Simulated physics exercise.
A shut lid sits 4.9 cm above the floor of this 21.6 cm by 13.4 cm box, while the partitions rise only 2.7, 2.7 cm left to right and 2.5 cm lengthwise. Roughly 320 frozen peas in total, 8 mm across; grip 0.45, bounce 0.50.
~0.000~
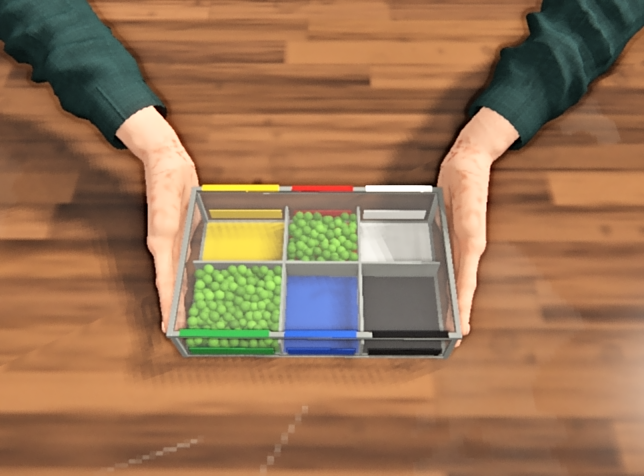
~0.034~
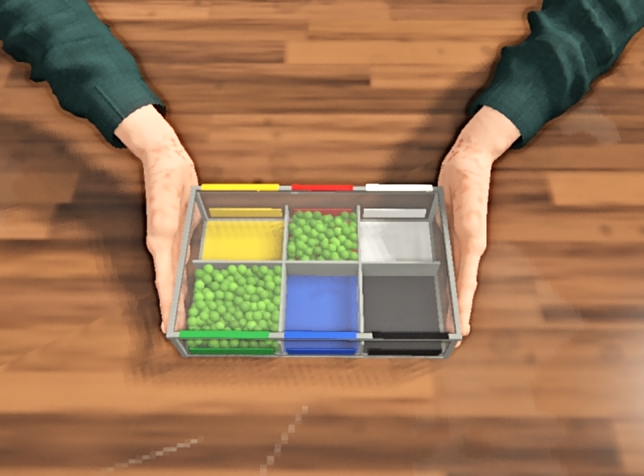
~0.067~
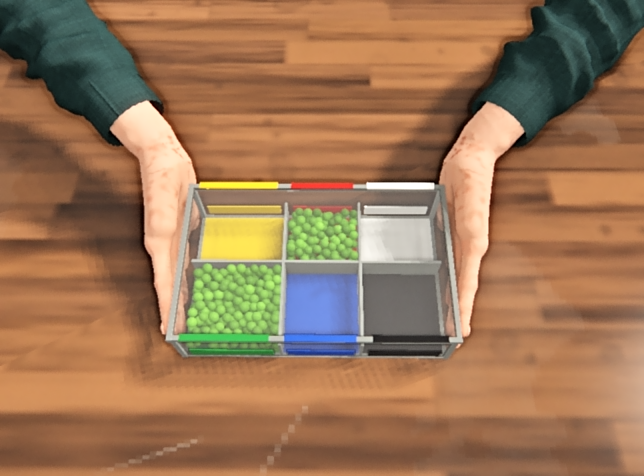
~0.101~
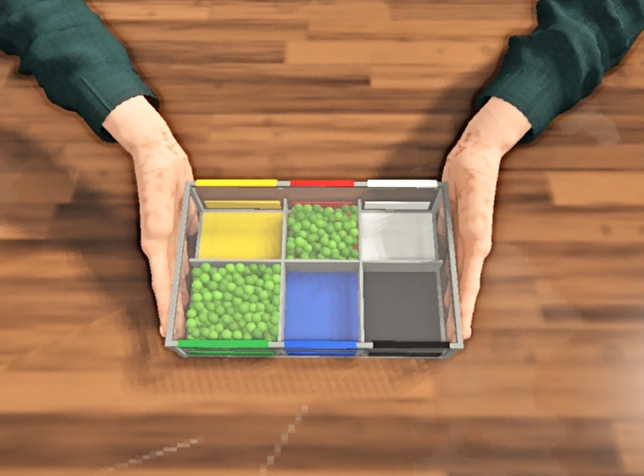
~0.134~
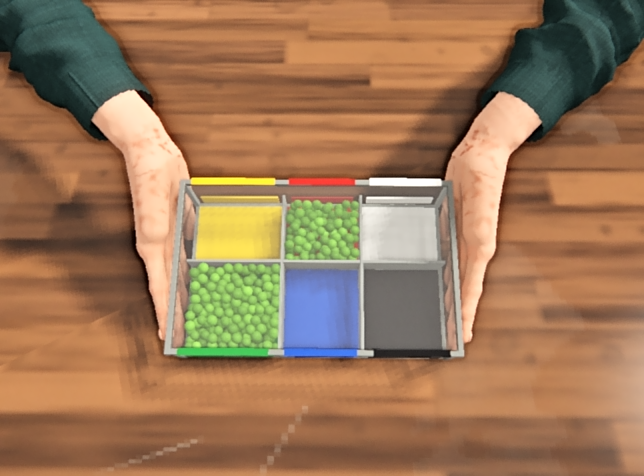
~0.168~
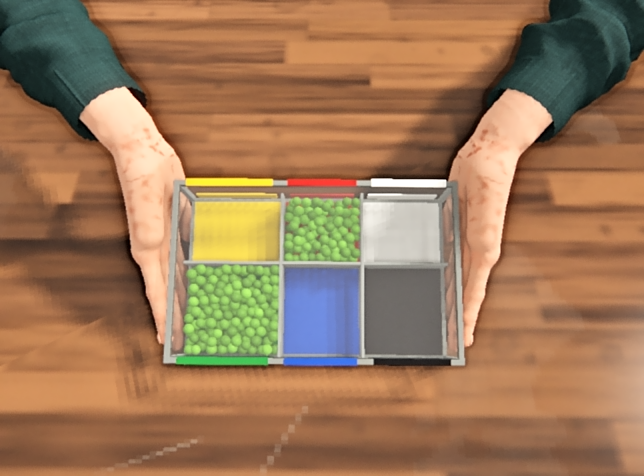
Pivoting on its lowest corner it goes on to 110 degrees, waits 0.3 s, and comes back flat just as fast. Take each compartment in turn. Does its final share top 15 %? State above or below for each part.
In the end red compartment: Holds a share within the limit, blue compartment: Holds a share past the limit, green compartment: Holds a share past the limit, yellow compartment: Holds a share within the limit, white compartment: Holds a share within the limit, black compartment: Holds a share within the limit.
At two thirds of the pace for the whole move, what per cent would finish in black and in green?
Black 10 %; green 60 %.
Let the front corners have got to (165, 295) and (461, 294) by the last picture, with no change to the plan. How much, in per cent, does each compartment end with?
Final shares: Red 35%, blue 0%, green 5%, yellow 60%, white 5%, black 0%.
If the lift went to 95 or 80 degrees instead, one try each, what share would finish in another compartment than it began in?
About 35 and 25 per cent.
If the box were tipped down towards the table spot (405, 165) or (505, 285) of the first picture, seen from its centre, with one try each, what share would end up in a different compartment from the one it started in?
First try: About 75 percent; second try: About 100 percent.
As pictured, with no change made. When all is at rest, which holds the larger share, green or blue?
The green compartment.
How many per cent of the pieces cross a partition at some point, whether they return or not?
Estimate: Around 40 %.
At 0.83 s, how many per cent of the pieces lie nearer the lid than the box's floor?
About 70 per cent.
Then, at 0.83 s, tilt 110 degrees; blue 30 %, green 65 %, black 5 %.
After 1.27 s, tilt 62 degrees; blue 30 %, green 65 %, black 10 %.
After 1.79 s, tilt 0 degrees; blue 30 %, green 60 %, black 10 %.
By 2.4 s all is still; red 0 %, blue 30 %, green 60 %, yellow 0 %, white 0 %, black 10 %.
